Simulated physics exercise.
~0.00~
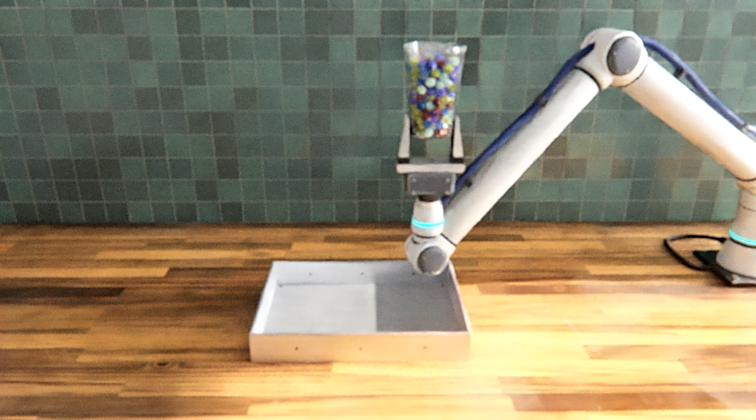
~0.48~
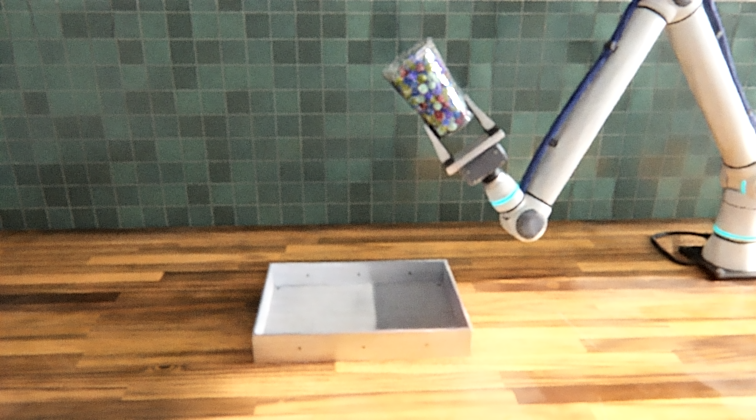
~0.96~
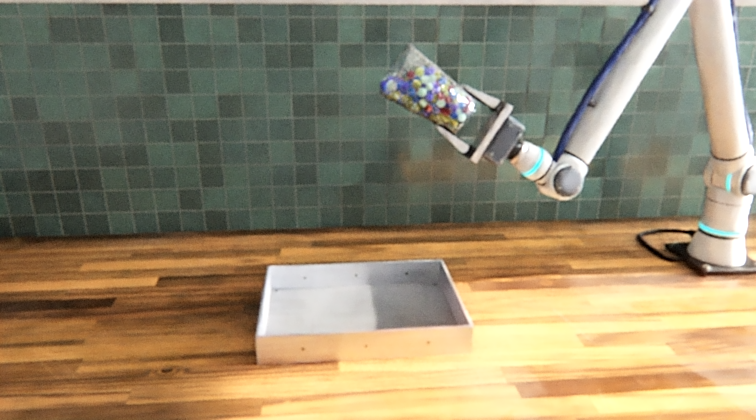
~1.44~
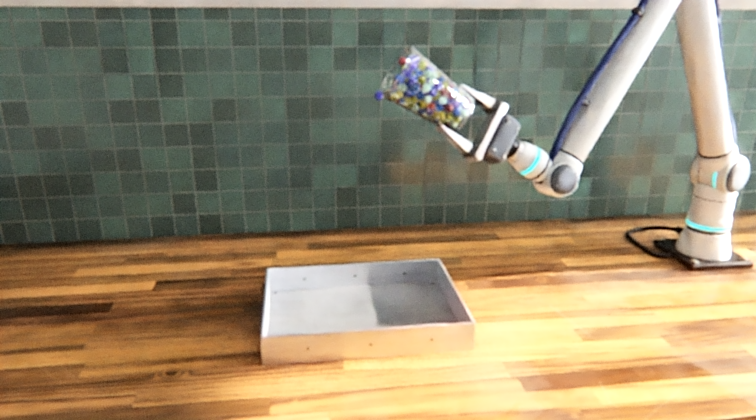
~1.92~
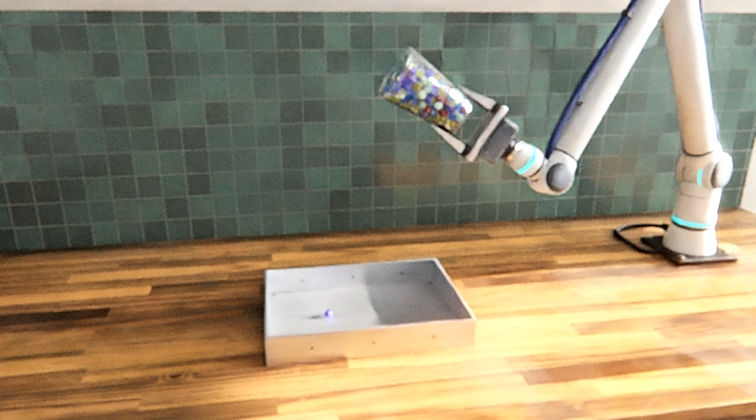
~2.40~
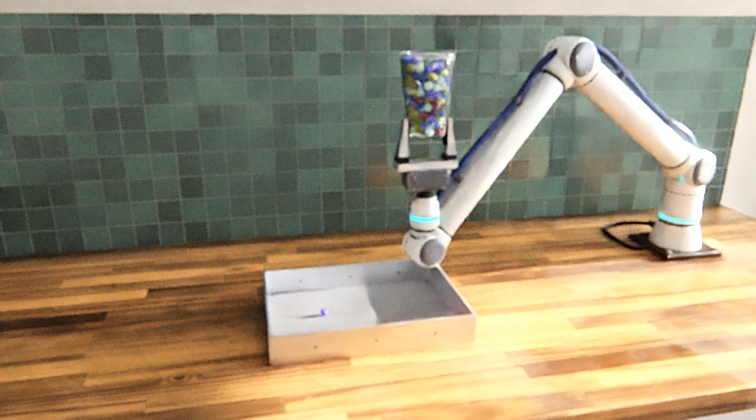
On a wooden table top before a green tiled wall, seen from the front by a camera that drifts slightly sideways, a pale robot arm with blue cables stands at the right. Its gripper holds a clear beaker of small multicoloured round sweets upright above a shallow grey tray. The arm draws back and tips the beaker to the left, leaning it far over while the sweets slide towards its mouth. A single bluish-purple piece drops into the tray. Finally the arm swings the beaker upright again, still nearly full, with the lone piece lying below.
